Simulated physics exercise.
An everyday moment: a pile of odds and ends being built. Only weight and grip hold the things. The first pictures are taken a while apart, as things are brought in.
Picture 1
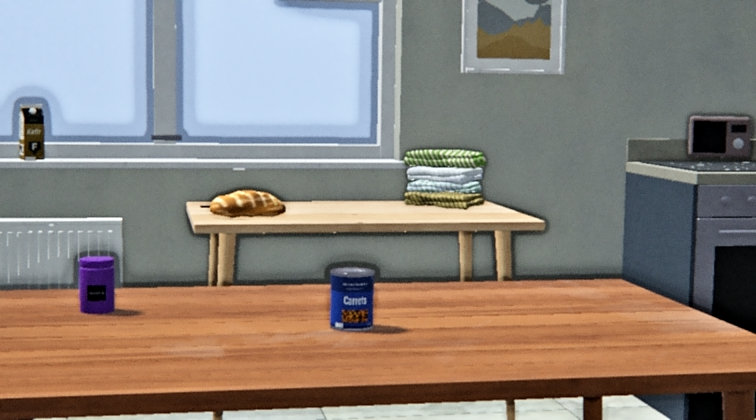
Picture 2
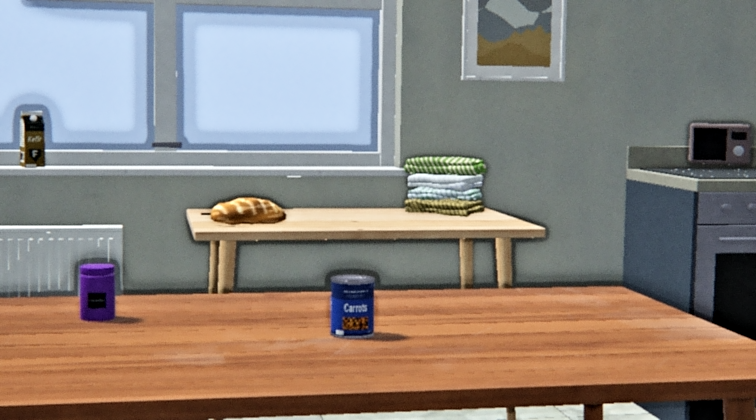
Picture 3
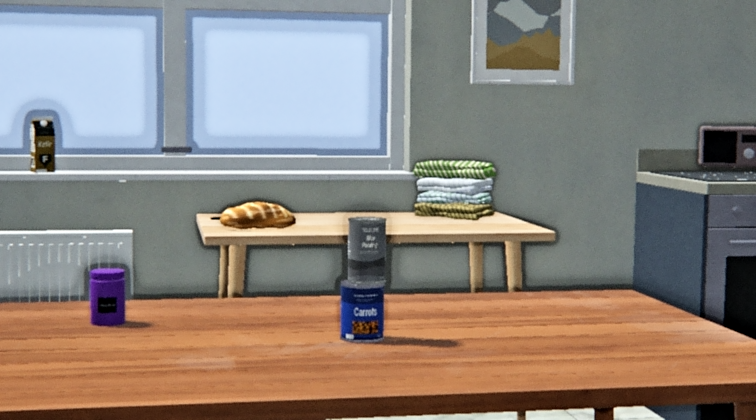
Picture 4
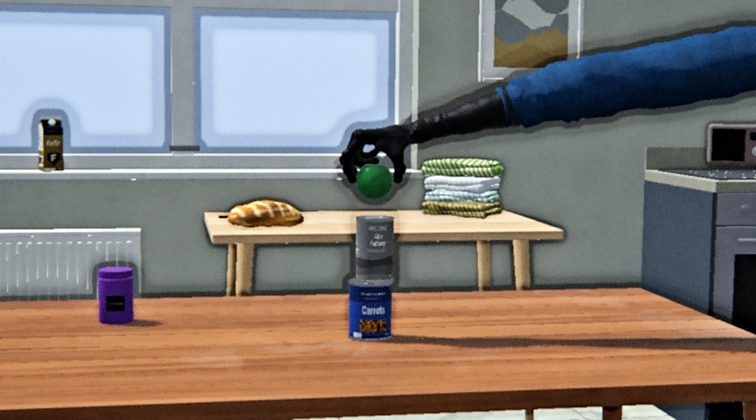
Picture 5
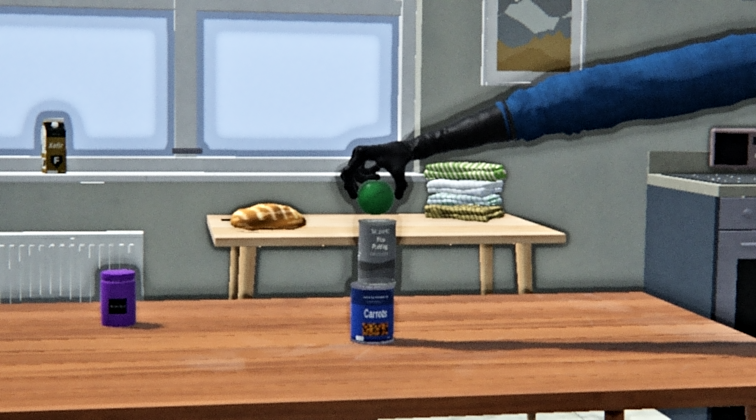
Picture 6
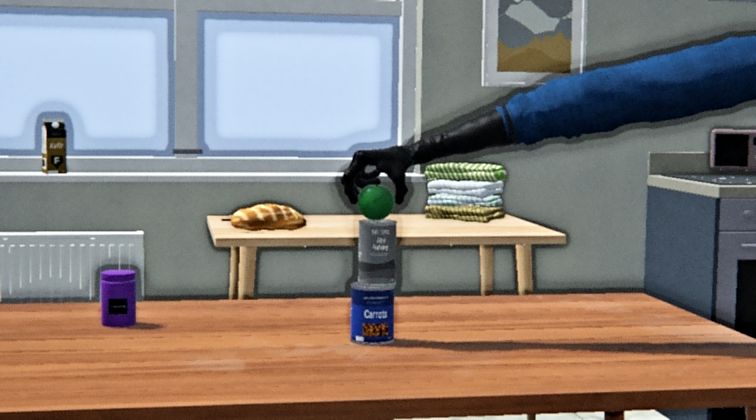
In this clip, a grey tin appears on top of a blue carrot tin beside a purple jar on a wooden table, then a black-gloved hand in a blue sleeve lowers a green apple onto the grey tin, still holding it.
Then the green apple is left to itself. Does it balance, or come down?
As it turns out, it stays up.
Then, 0.20 s past the last view, nothing moves.
Then, 0.50 s past the last view, green apple resting near (376, 203).
Finally, all 4 still in place. Final places as the last picture's camera would see them, green apple near (376, 203). The pile holds.
